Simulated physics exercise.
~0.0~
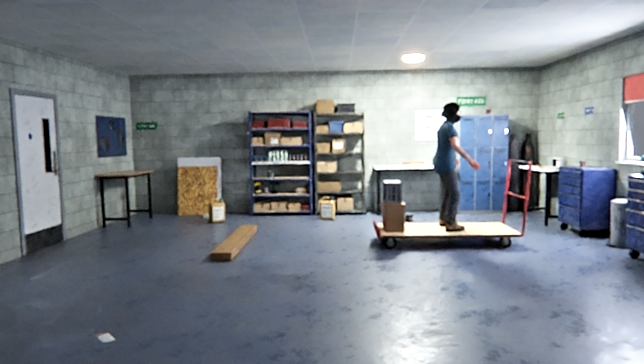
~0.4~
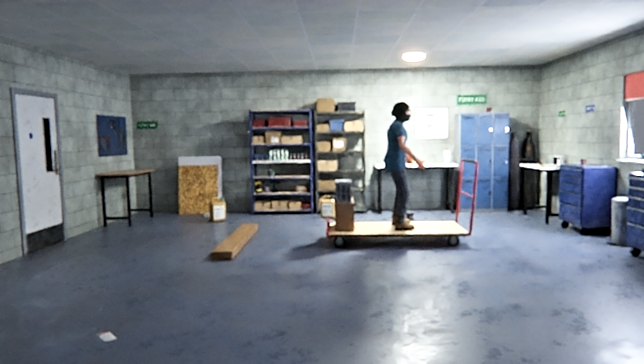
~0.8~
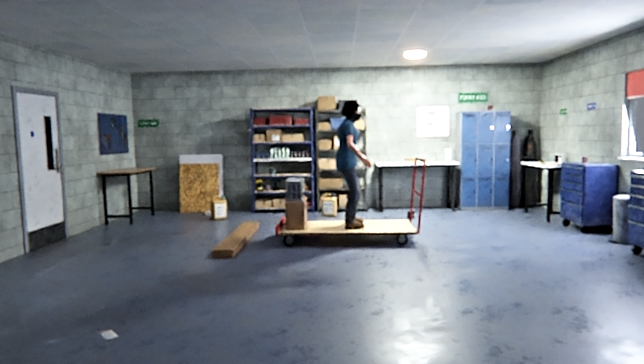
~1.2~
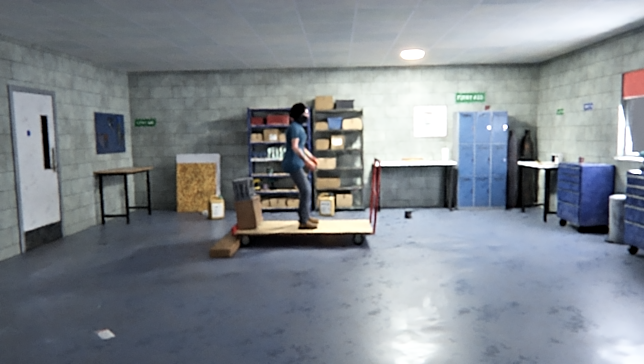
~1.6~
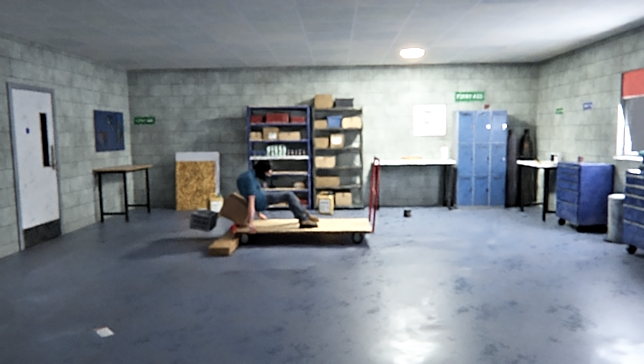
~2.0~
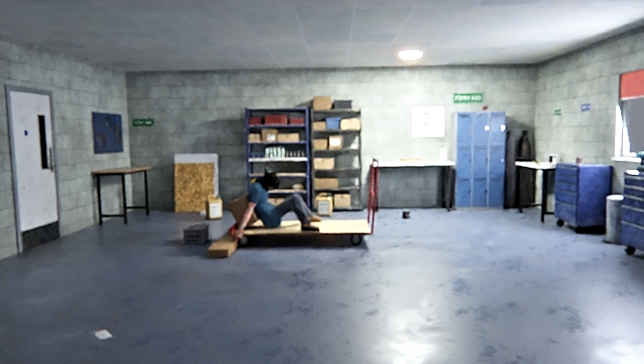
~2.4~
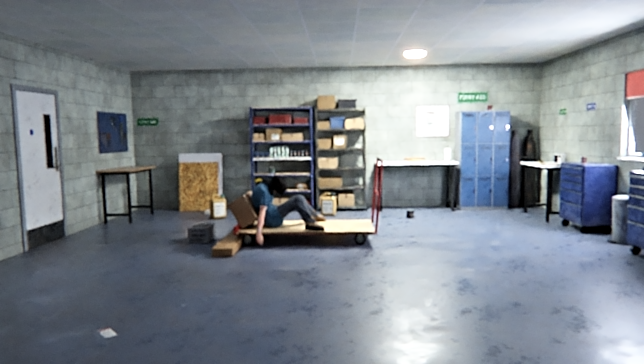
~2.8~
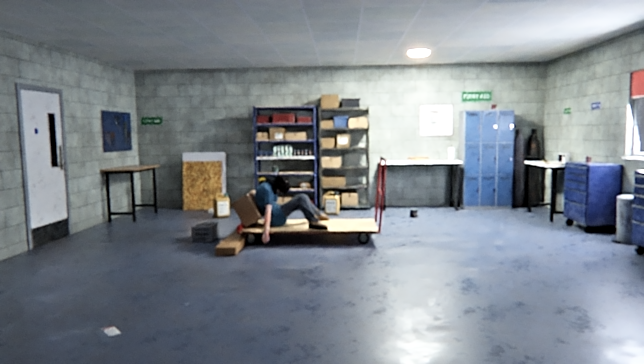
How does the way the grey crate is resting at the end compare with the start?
At the start the grey crate stands upright on the trolley, and by the end it lies on its side on the floor past the front of the trolley.
